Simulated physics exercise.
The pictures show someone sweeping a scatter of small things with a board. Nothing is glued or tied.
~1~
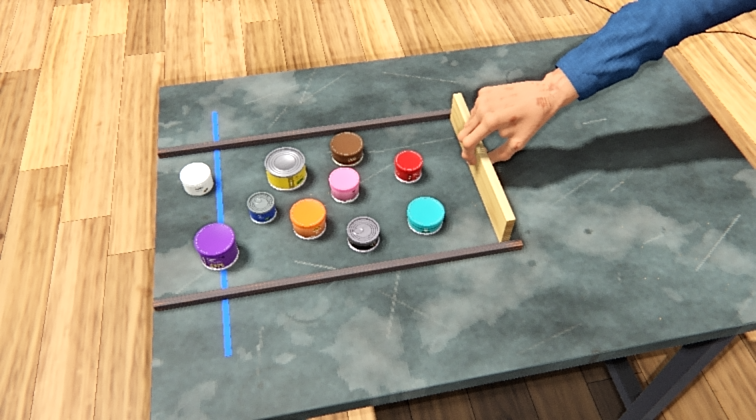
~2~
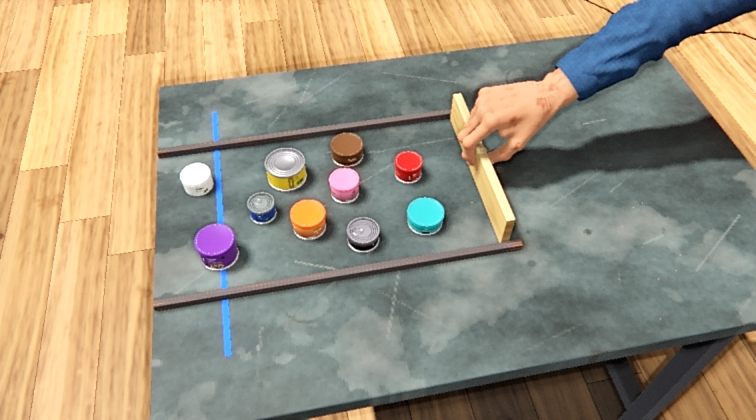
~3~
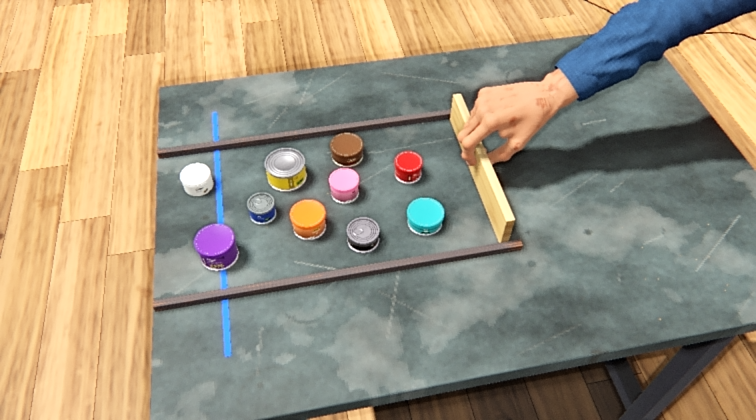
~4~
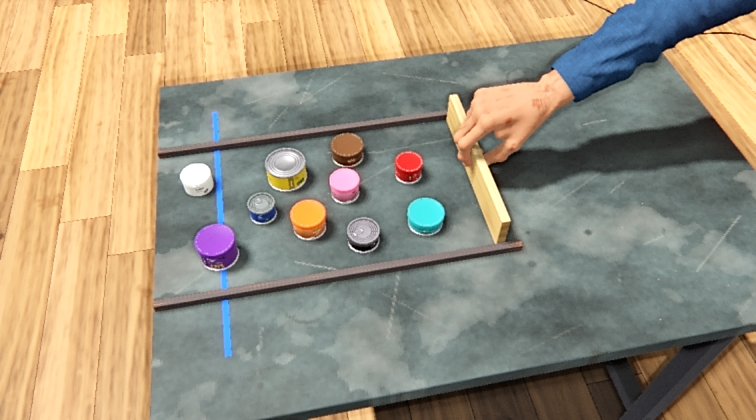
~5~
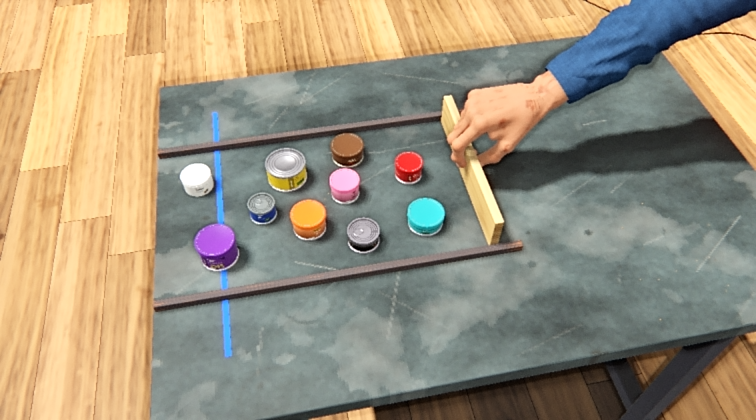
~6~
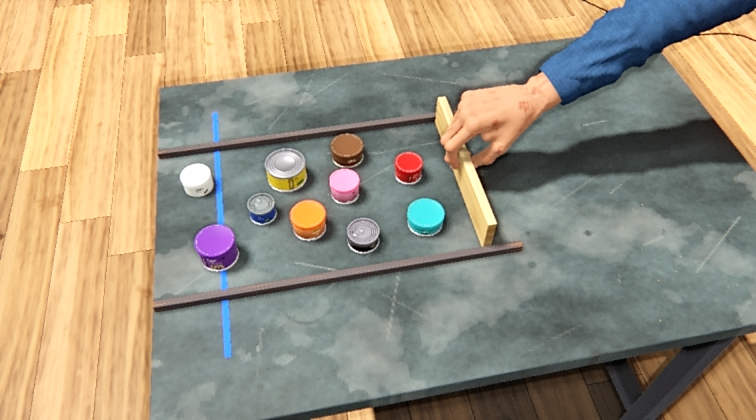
A hand in a blue sleeve held a wooden board upright at the right of ten scattered little pots, then slid it slightly left between two dark strips, while the pots stayed put.
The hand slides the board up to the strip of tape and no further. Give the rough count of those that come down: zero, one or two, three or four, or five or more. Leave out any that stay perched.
In the end the number that fall off is one or two.
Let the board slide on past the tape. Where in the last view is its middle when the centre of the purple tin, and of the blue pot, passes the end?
Its middle is around (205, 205) and around (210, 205).
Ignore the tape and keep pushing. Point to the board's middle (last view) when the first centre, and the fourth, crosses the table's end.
Its middle is around (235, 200) and later (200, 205).
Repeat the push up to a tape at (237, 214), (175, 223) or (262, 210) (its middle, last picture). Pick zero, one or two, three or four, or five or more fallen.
One after another: Not one; five or over; none at all.
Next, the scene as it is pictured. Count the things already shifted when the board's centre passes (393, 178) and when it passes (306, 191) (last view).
The counts are 3 and 8.
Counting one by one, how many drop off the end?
Exactly 1.
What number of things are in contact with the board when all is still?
That makes 5.
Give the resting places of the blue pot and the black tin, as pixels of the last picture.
The blue pot at (163, 213), the black tin at (206, 278).
Early on, none off yet; white tub at rest near (197, 180); purple tin at rest near (217, 248); blue pot at rest near (262, 209).
A while later, none off yet; white tub travelled a little near (183, 181); purple tin moving near (215, 250); blue pot travelled well along near (205, 207).
Finally, the number that fall off is one or two; lost, white tub.
